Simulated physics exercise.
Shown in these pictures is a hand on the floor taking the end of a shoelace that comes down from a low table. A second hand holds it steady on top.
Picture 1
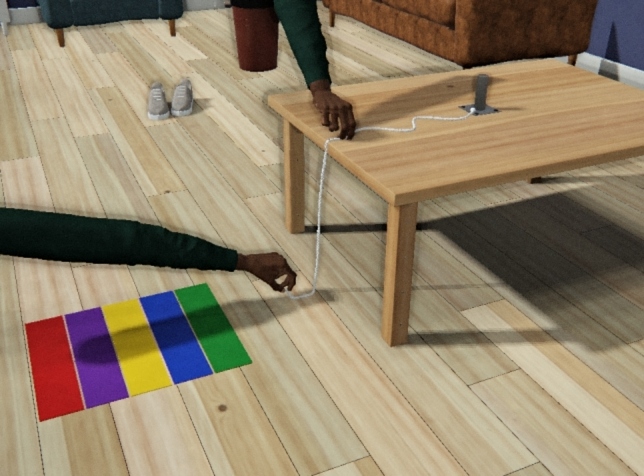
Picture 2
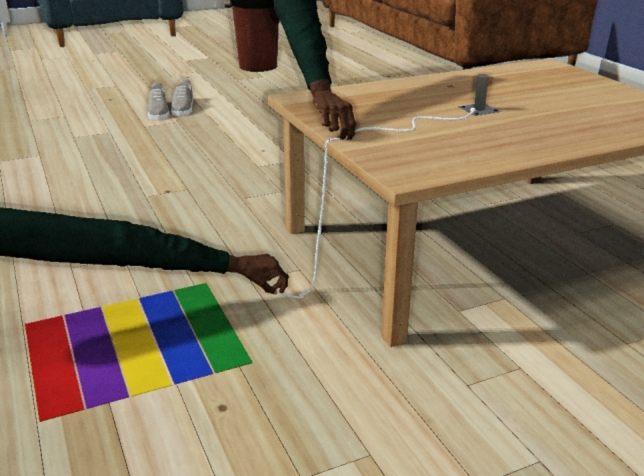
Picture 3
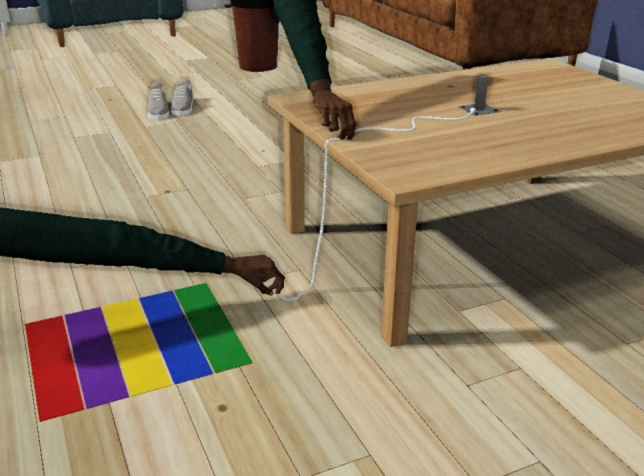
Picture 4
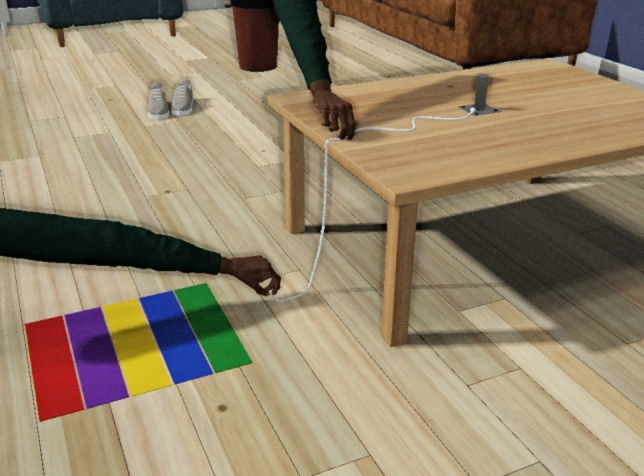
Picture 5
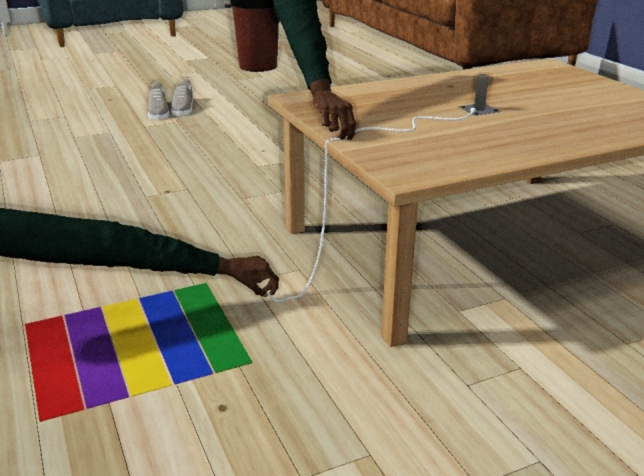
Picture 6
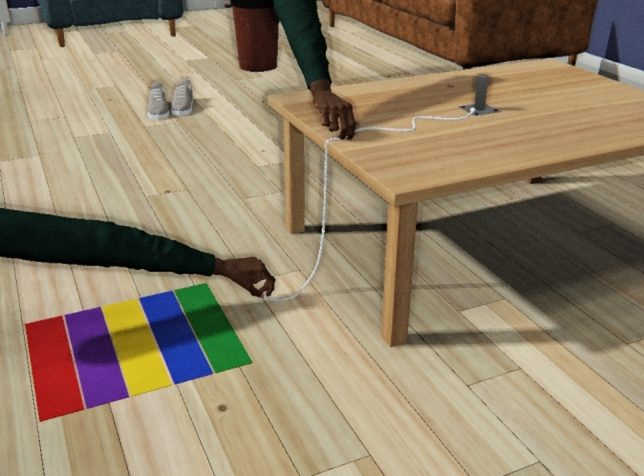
A living room with a pale plank floor is seen from above at an angle. A low wooden table stands at right, a white shoelace running across its top under one dark-sleeved hand and down to another near red, purple, yellow, blue and green stripes, with grey shoes behind. The lower hand draws the lace's end slightly left, while the upper hand and camera stay still.
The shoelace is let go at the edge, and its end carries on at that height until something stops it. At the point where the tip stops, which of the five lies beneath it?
The yellow strip lies beneath it.
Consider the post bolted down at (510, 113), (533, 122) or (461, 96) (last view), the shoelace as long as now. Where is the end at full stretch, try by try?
Try by try: (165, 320), (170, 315) and (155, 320).
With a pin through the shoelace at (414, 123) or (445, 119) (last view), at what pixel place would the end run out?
The two answers, in sequence: (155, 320) and (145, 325).
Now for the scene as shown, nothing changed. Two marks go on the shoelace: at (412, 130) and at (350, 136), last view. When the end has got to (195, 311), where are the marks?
They end up close to (380, 129) and (324, 154).
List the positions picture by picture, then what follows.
The first picture shows end (286, 289); green (225, 351); blue (186, 362); yellow (145, 372); purple (103, 384); red (58, 396).
The second picture shows end (278, 291); shoelace through (464, 118) (414, 124) (366, 129) (326, 158) (321, 223) (314, 278).
The third picture shows end (274, 292).
The fourth picture shows end (271, 293); shoelace through (464, 118) (414, 124) (366, 129) (326, 158) (324, 222) (312, 278).
The fifth picture shows end (269, 293).
The sixth picture shows end (265, 294); shoelace through (464, 118) (414, 124) (366, 129) (326, 158) (324, 222) (310, 278).
Soon after, end near (195, 311); over green.
After that, end near (157, 320); over blue.
At the stop, end near (133, 326); over yellow. It gets as far as the yellow strip.
